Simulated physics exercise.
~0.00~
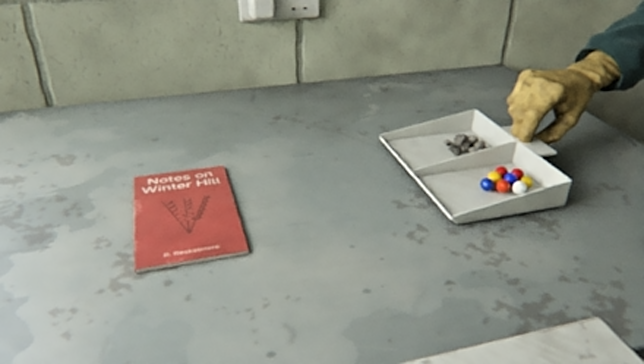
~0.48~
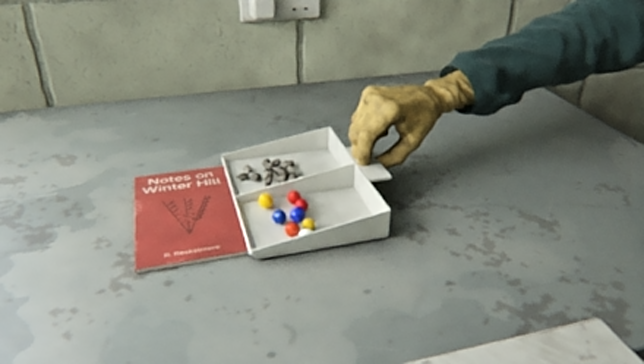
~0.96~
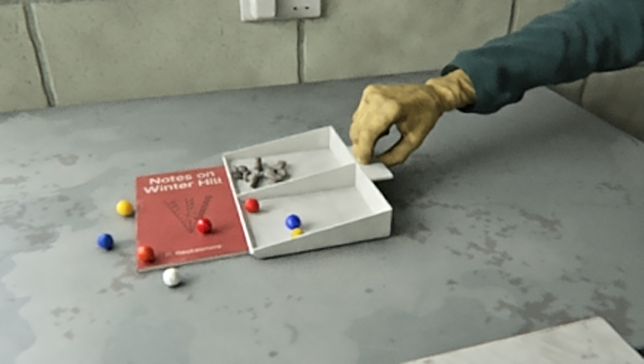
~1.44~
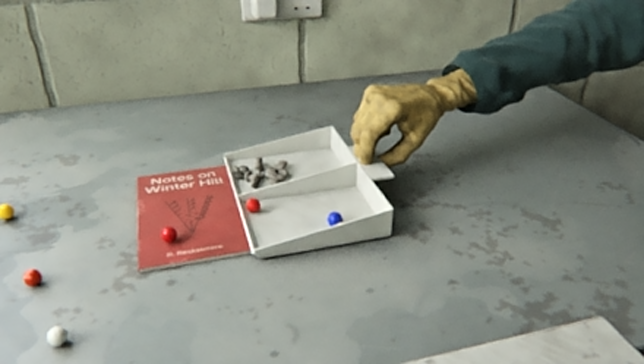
In the video, a gloved hand slides a white divided tray of colourful balls and small grey pebbles left until it stops against a red book. Several balls spill over the low front rim and roll left across the table, while the pebbles stay in their compartment.
